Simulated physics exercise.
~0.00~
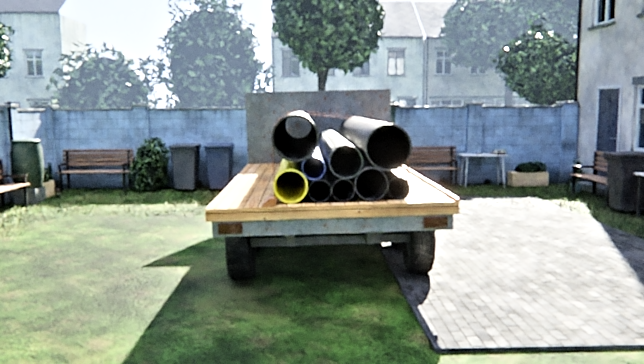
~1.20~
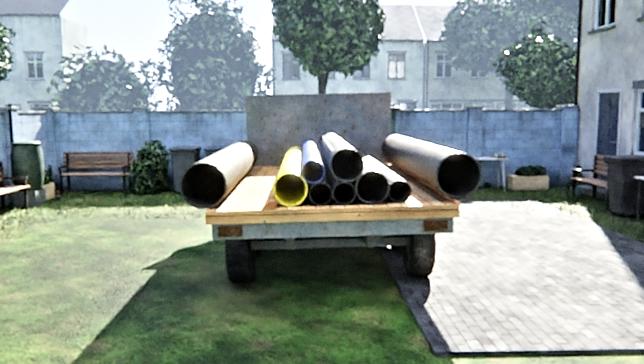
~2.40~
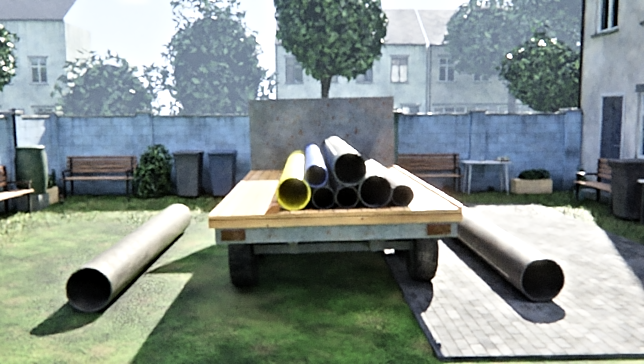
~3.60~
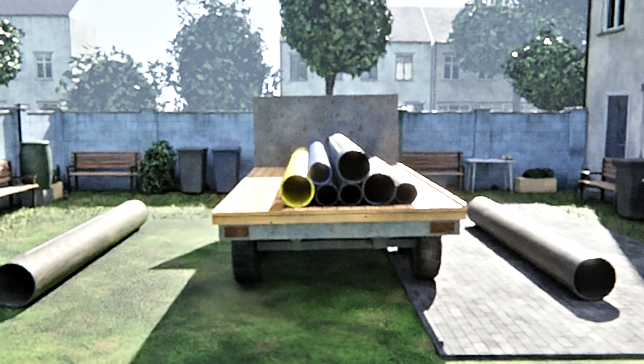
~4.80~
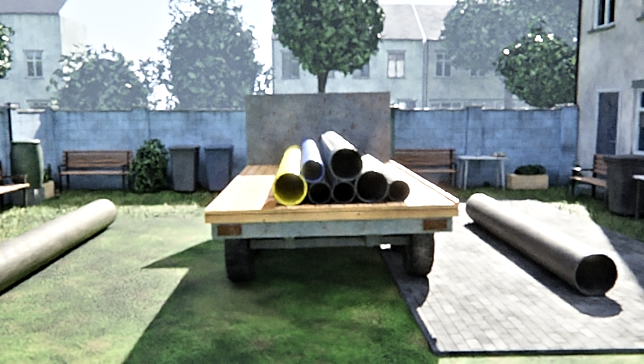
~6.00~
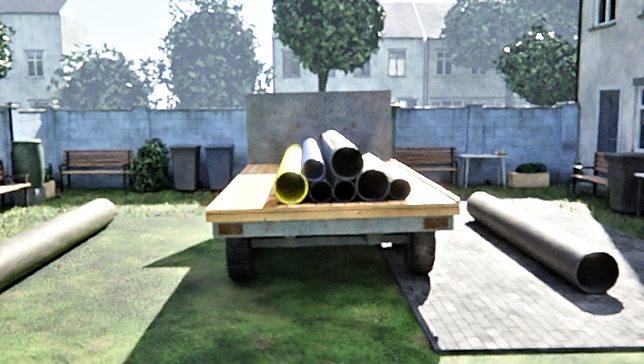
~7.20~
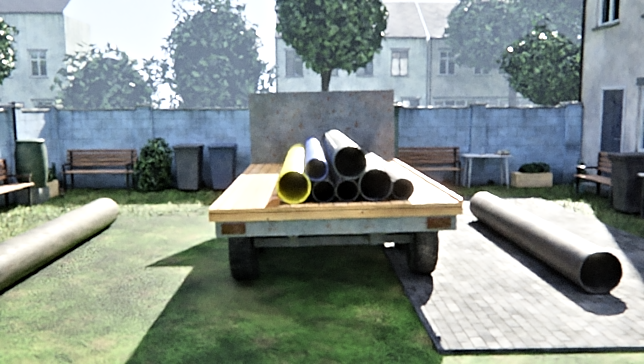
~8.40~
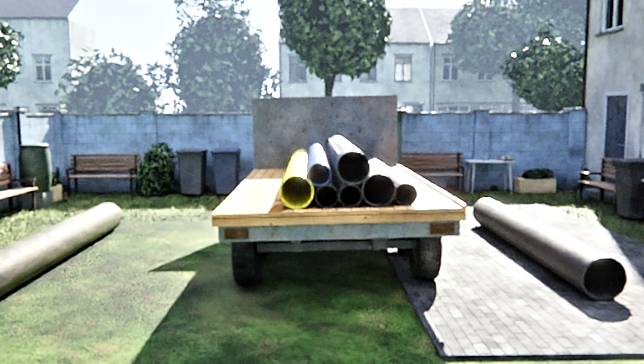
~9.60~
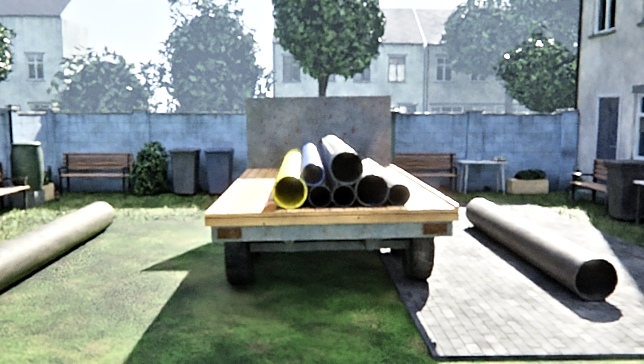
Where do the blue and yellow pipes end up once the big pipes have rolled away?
Both are still on the trailer, with the yellow pipe on the deck and the blue one resting up on other pipes.
